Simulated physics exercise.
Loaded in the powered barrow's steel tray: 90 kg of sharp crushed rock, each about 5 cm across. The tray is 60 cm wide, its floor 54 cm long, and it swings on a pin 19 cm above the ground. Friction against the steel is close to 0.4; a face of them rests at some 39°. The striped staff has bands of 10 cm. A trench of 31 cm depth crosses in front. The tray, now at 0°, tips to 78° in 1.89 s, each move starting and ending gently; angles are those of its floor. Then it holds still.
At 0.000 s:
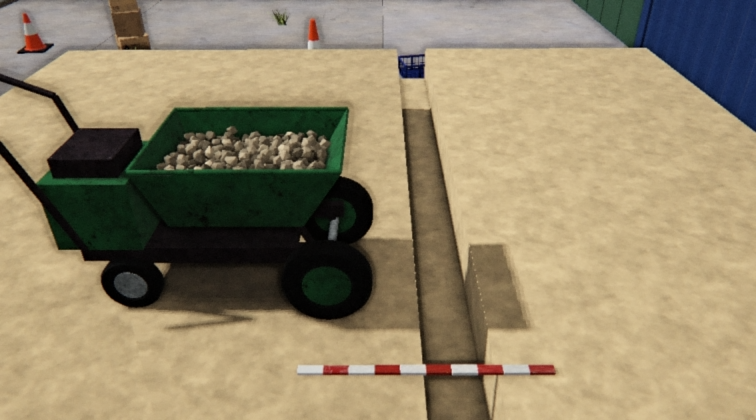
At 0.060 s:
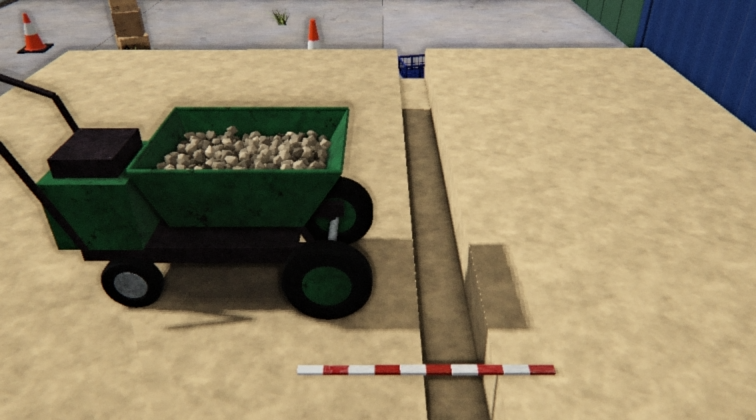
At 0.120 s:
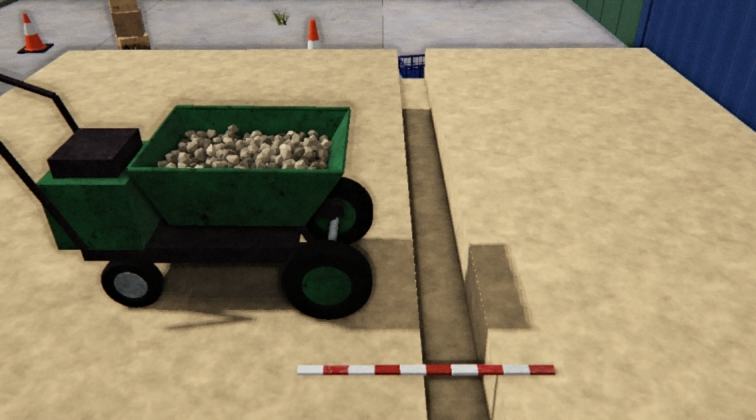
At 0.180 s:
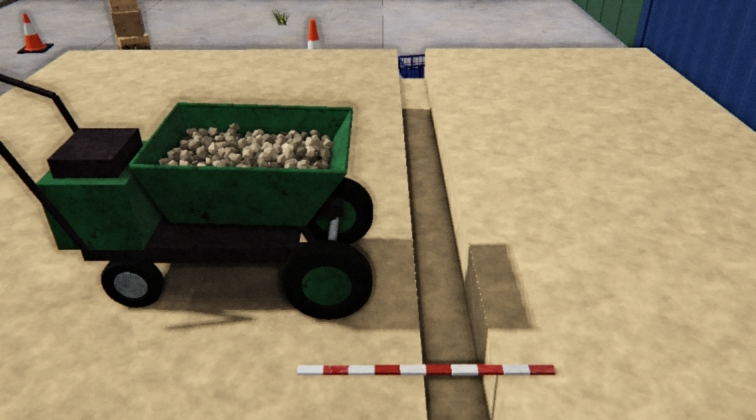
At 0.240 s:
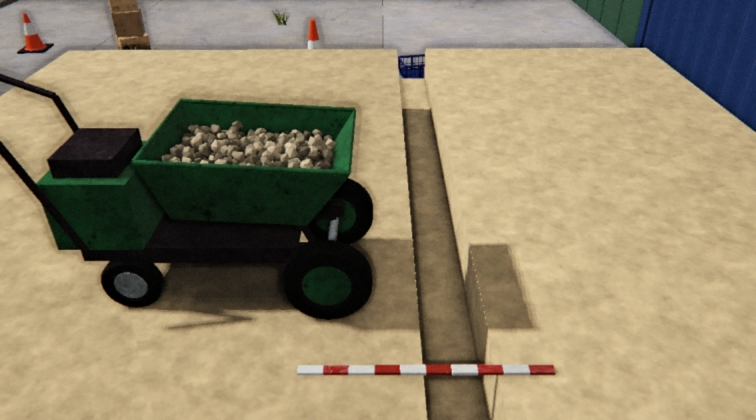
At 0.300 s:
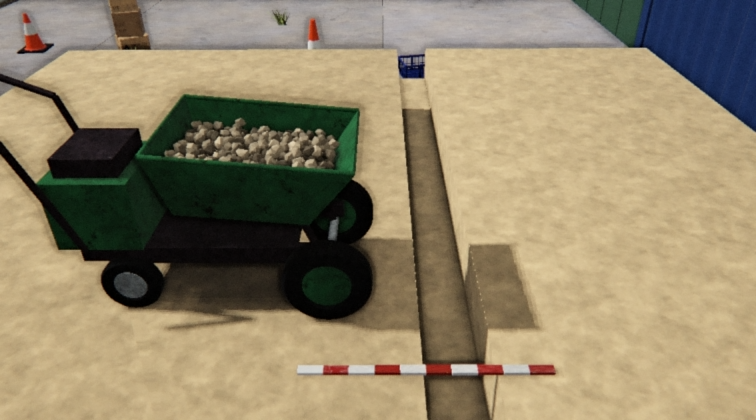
Green powered barrow loaded with rounded stones slowly tilting its tray slightly to the right beside a narrow trench in sandy ground.
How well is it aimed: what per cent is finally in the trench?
Some 63 per cent of it.
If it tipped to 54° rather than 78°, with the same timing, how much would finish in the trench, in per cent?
It would be near 0 per cent.
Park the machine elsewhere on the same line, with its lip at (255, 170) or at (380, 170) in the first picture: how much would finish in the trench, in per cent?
First some 75, then 25 per cent.
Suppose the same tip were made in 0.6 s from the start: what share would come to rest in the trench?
In that case some 30 per cent.
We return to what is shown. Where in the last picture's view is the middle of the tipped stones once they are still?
Their middle is at about (464, 305).
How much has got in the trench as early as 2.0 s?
Some 10 per cent.
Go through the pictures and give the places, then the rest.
In the first frame, lip at (341, 172), floor tilted 0°, highest stones at (272, 143).
In the second frame, lip at (341, 172), floor tilted 0°, highest stones at (258, 143); the stones move at 0.1 m/s on average.
In the third frame, the tray is at 1°, its lip at (343, 172); the top of the load is at (251, 143); the stones move at 0.1 m/s on average.
In the fourth frame, the tray is at 2°, its lip at (346, 173); the top of the load is at (254, 141); the stones move at 0.2 m/s on average.
In the fifth frame, lip at (349, 173), floor tilted 3°, highest stones at (232, 140); the stones move at 0.3 m/s on average.
In the sixth frame, lip at (354, 174), floor tilted 5°, highest stones at (227, 137); the stones move at 0.3 m/s on average.
After 1.4 s the floor is at 66°; 100 % in the tray; the foremost stones are at (445, 225).
After 2.0 s the floor is at 78°; 67 % in the tray, 12 % in the trench, 21 % past the trench; the foremost stones are at (541, 275).
After 2.3 s the floor is at 78°; 40 % in the tray, 25 % in the trench, 35 % past the trench; the foremost stones are at (593, 272).
After 4.3 s the floor is at 78°; 3 % in the tray, 63 % in the trench, 34 % past the trench; the foremost stones are at (602, 273).
